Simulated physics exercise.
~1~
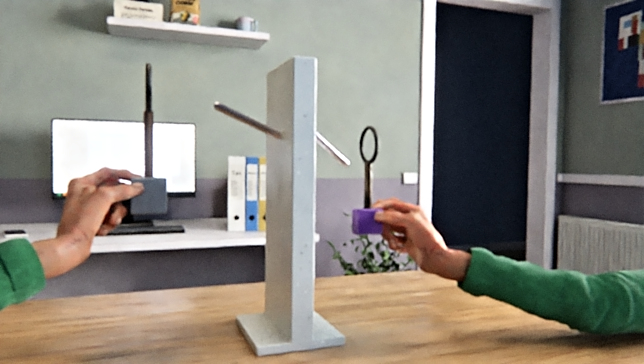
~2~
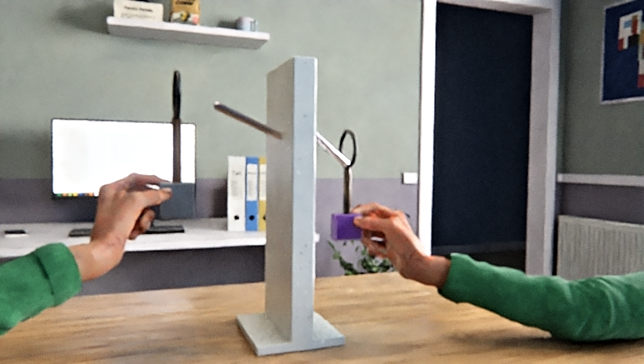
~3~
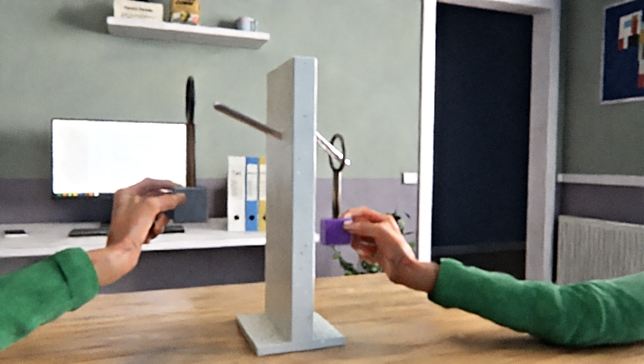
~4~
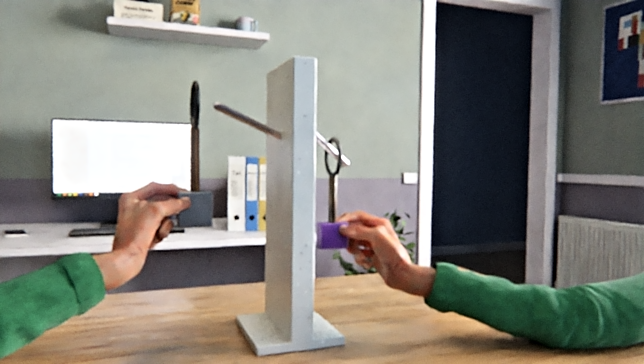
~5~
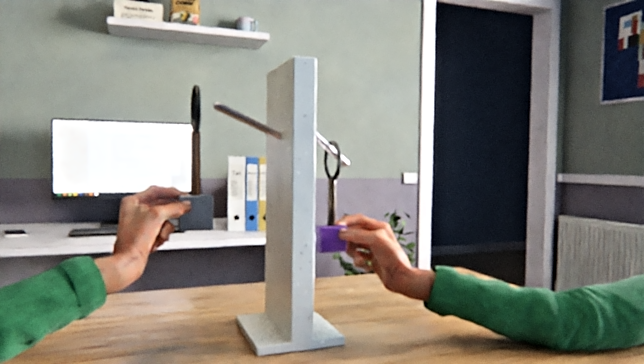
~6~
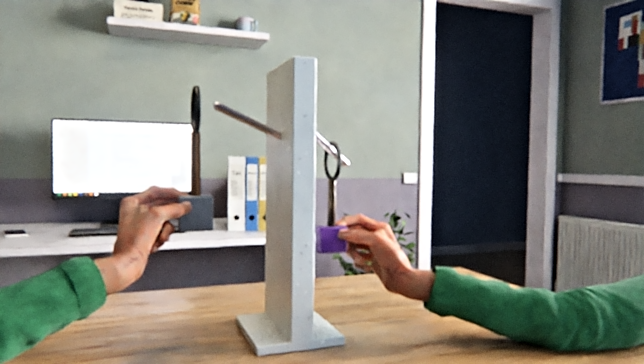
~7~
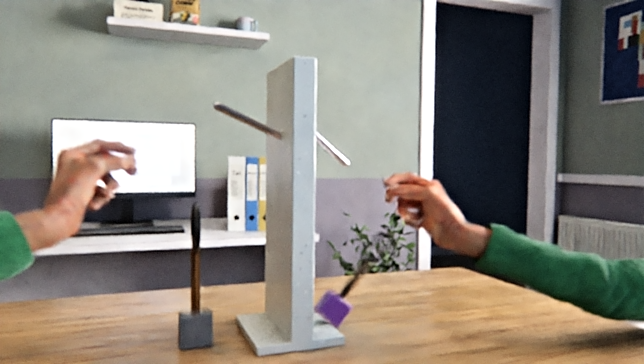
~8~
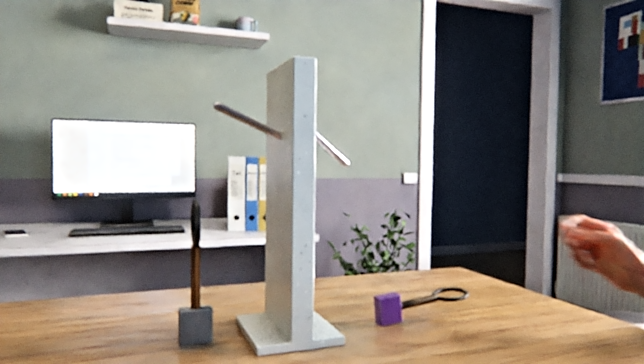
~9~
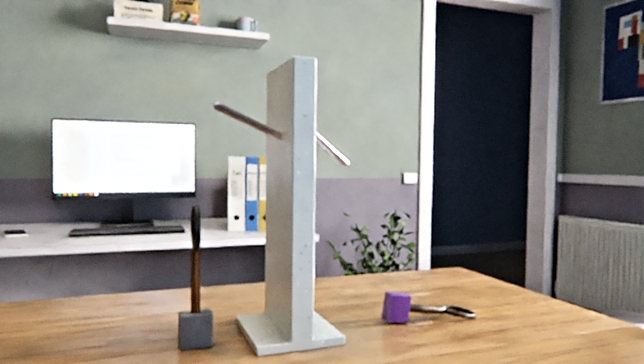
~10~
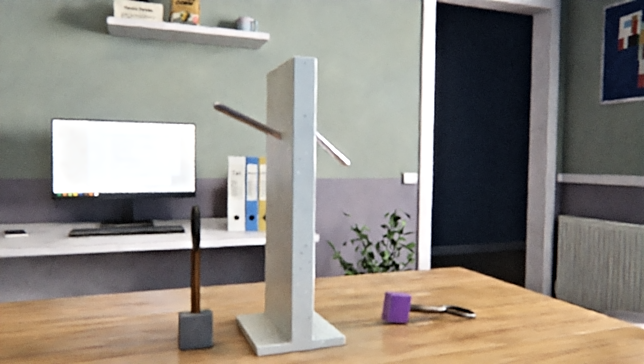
Two hands bring ringed brushes toward a peg stand, release them, and both drop.
